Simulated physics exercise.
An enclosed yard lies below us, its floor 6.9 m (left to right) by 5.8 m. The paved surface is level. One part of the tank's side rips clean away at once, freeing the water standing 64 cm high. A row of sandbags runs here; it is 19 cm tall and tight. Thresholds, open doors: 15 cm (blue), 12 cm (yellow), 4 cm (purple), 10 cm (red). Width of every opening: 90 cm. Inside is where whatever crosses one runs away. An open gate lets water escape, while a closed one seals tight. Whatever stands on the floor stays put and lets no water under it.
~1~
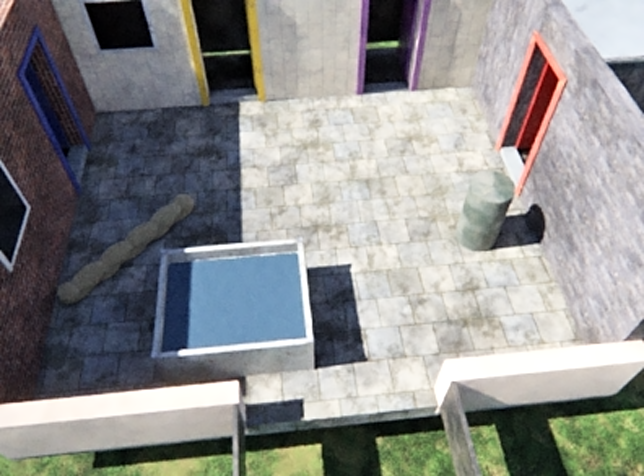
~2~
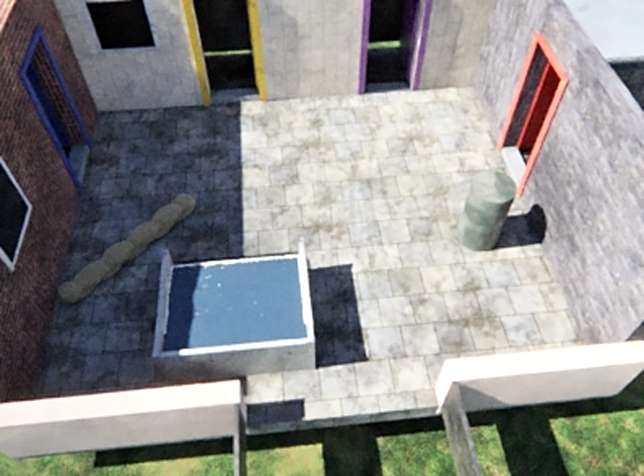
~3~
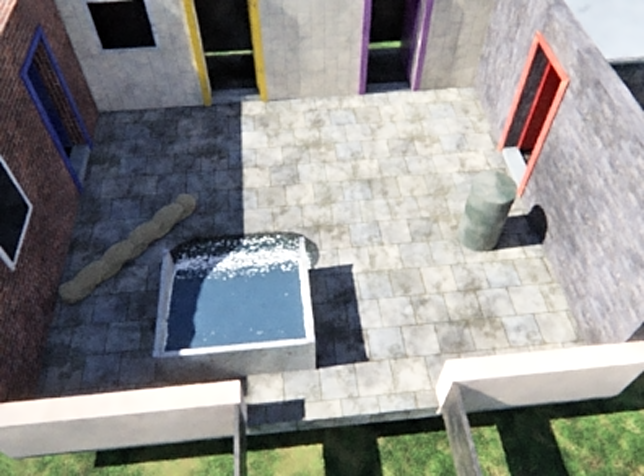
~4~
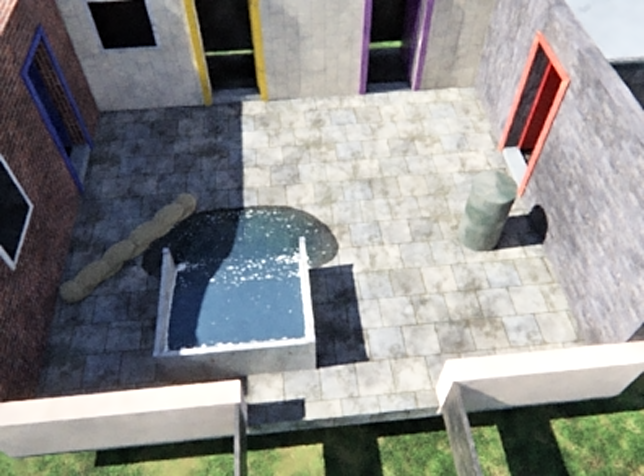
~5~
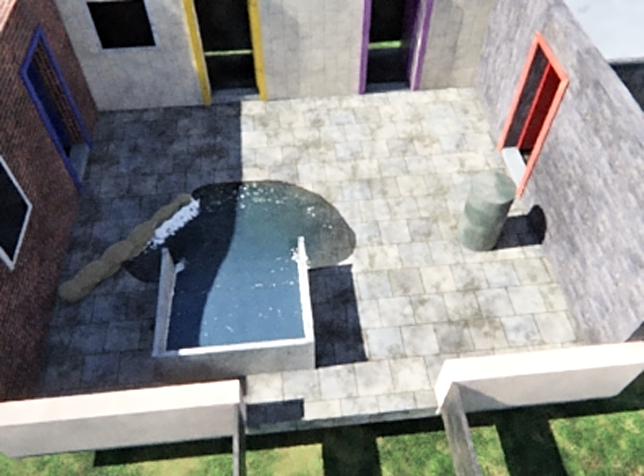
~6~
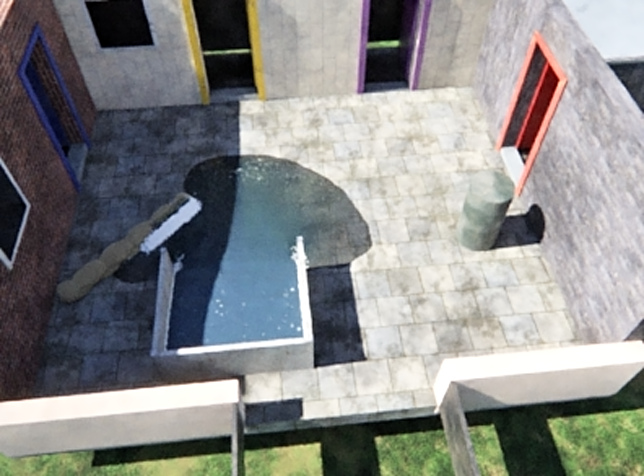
A tank of water in a paved, walled yard losing its far side, water pouring out and spreading across paving and against sandbags.
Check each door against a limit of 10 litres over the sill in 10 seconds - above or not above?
Check: Blue door not above; yellow door above; purple door above; red door not above.
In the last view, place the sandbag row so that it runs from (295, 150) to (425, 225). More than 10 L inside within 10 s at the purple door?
Note, purple vs limit: Lower.
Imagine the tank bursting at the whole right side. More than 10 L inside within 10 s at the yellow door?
Relative to that limit, yellow ends up on the low side.
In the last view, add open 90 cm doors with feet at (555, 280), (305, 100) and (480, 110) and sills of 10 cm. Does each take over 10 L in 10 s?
First doorway falls short, second gets there, third gets there.
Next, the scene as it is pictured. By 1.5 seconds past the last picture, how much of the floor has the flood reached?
About 45 per cent.
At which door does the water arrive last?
Door: Red.
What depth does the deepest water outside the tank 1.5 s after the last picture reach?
Depth max: Approx. 27 cm.
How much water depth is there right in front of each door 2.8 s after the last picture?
In centimetres, the blue door has 6, the yellow door 14, the purple door 8 and the red door 0.
Then, 0.7 s after the last picture water covers 35 % of the floor and is deepest (29 cm) near (180, 225); blue door not reached, yellow door 19 cm at the sill, 7 L in, purple door not reached, red door not reached.
Then, 1.5 s after the last picture water covers 45 % of the floor and is deepest (27 cm) near (268, 105); blue door not reached, yellow door 26 cm at the sill, 83 L in, purple door 6 cm at the sill, 0 L in, red door not reached.
Then, 2.8 s after the last picture water covers 50 % of the floor and is deepest (23 cm) near (471, 91); blue door 6 cm at the sill, 0 L in, yellow door 14 cm at the sill, 126 L in, purple door 8 cm at the sill, 18 L in, red door not reached.
Then, 5.3 s after the last picture water covers 70 % of the floor and is deepest (14 cm) near (72, 283); blue door 6 cm at the sill, 0 L in, yellow door 5 cm at the sill, 129 L in, purple door 5 cm at the sill, 29 L in, red door 7 cm at the sill, 0 L in.
Then, 9.3 s after the last picture water covers 95 % of the floor and is deepest (6 cm) near (510, 182); blue door 6 cm at the sill, 0 L in, yellow door 4 cm at the sill, 129 L in, purple door 4 cm at the sill, 38 L in, red door 5 cm at the sill, 0 L in.
